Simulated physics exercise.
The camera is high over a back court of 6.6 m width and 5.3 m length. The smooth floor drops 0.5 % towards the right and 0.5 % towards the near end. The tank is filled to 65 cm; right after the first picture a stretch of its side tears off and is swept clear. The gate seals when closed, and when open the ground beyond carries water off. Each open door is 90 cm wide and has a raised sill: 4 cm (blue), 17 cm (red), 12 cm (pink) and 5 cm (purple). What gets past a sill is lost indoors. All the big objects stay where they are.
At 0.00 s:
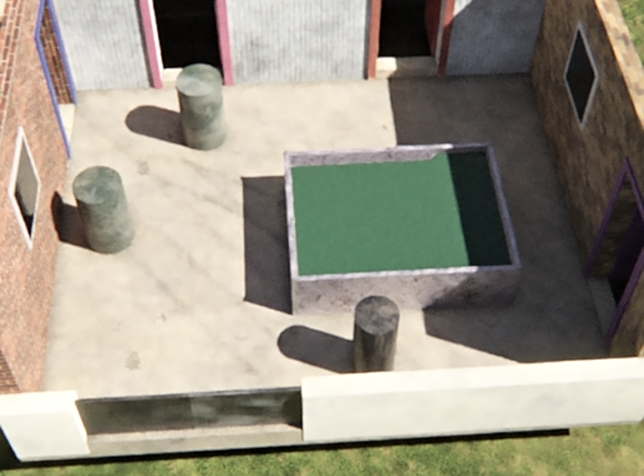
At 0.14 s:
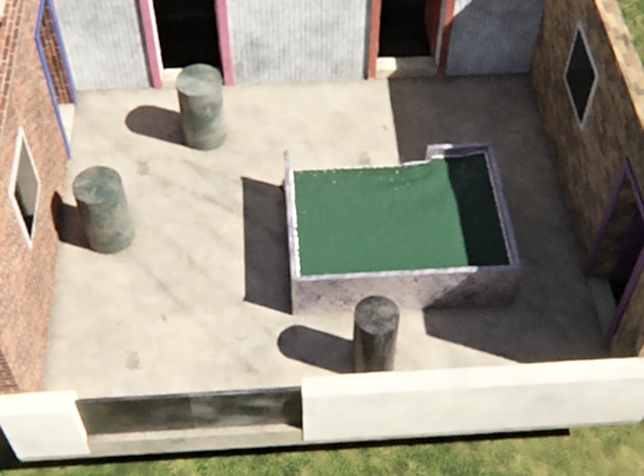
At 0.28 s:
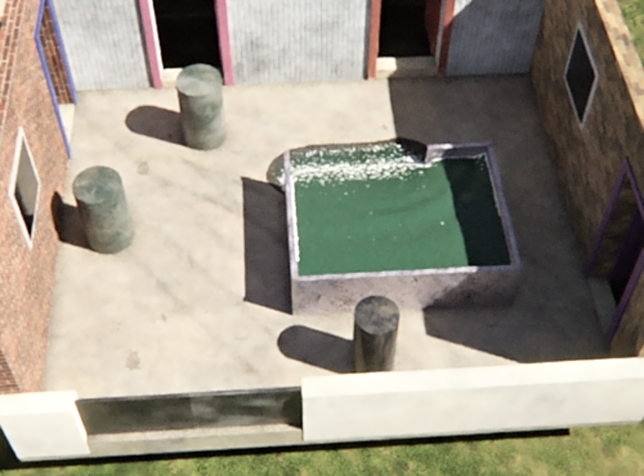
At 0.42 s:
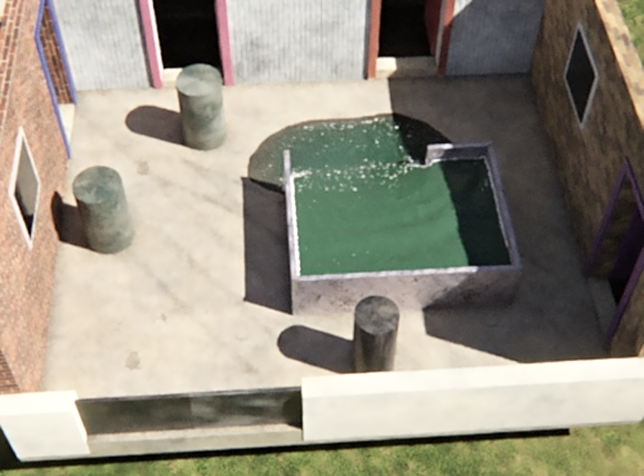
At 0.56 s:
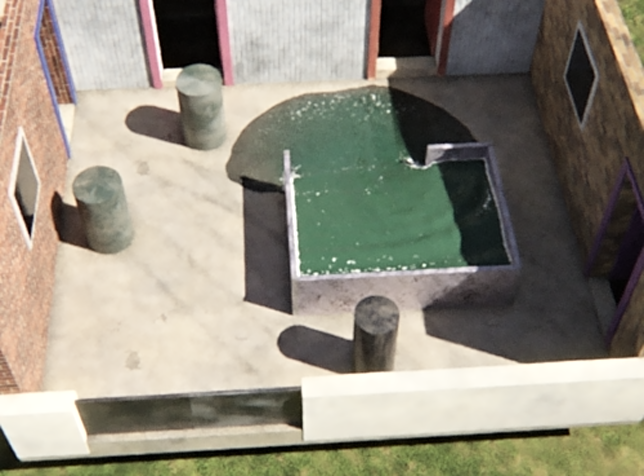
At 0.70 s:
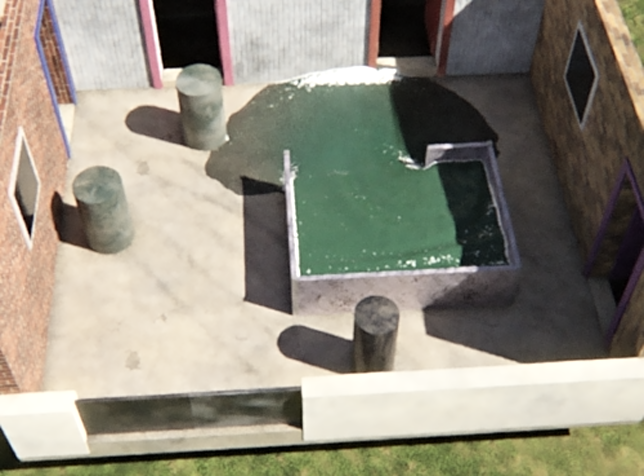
We see a walled courtyard with a tank of green water, part of whose far side breaks away; water pours through the gap and spreads across the pale floor in a widening pool, reaching the far wall between two doorways.
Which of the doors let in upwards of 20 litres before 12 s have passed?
Door by door: At the blue door it exceeds the limit; at the red door it exceeds the limit; at the pink door it exceeds the limit; at the purple door it passes the limit.
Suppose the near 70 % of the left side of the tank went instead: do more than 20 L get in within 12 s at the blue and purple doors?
Against that limit: Blue over, purple past it.
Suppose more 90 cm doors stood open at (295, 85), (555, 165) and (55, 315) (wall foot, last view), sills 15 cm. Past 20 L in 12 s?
In turn: Above, under, not over.
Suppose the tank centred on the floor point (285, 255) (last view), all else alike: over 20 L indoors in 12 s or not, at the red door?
Then: Red under.
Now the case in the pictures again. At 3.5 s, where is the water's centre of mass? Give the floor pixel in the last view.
Near (353, 168).
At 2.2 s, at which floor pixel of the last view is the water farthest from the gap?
At about (77, 96).
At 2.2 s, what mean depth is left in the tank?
About 28 cm.
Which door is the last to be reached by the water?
Last comes the purple one.
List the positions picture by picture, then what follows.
The tank at (397, 212) is whole and still, 65 cm deep, in the first frame.
The front is at a hidden place, 1.0 m from the gap on the tank's far side; 0.3 m2 of floor is under water; 65 cm left at the back of the tank, in the second frame.
Water pours out on the tank's far side and has run 1.2 m, to a hidden place; typically 11 cm deep outside, 65 cm at the tank's back, in the third frame.
The front is at (431, 133), 1.5 m from the gap on the tank's far side; 2.7 m2 of floor is under water; 64 cm left at the back of the tank, in the fourth frame.
The front is at (378, 90), 1.9 m from the gap on the tank's far side; 4.5 m2 of floor is under water; 59 cm left at the back of the tank, in the fifth frame.
The front is at (421, 79), 2.3 m from the gap on the tank's far side; 5.9 m2 of floor is under water; 55 cm left at the back of the tank, in the sixth frame.
After 1.4 s water covers 25 % of the floor and is deepest (45 cm) near (327, 86); blue door not reached, red door 33 cm at the sill, 32 L in, pink door 13 cm at the sill, 0 L in, purple door not reached.
After 2.2 s water covers 35 % of the floor and is deepest (37 cm) near (327, 86); blue door 8 cm at the sill, 1 L in, red door 31 cm at the sill, 93 L in, pink door 21 cm at the sill, 15 L in, purple door not reached.
After 3.5 s water covers 60 % of the floor and is deepest (27 cm) near (526, 87); blue door 20 cm at the sill, 154 L in, red door 19 cm at the sill, 131 L in, pink door 17 cm at the sill, 49 L in, purple door 3 cm at the sill, 0 L in.
After 7.0 s water covers 95 % of the floor and is deepest (20 cm) near (596, 394); blue door 10 cm at the sill, 314 L in, red door 10 cm at the sill, 135 L in, pink door 7 cm at the sill, 57 L in, purple door 11 cm at the sill, 14 L in.
After 12.0 s water covers 100 % of the floor and is deepest (12 cm) near (580, 394); blue door 5 cm at the sill, 352 L in, red door 5 cm at the sill, 135 L in, pink door 5 cm at the sill, 57 L in, purple door 11 cm at the sill, 80 L in.
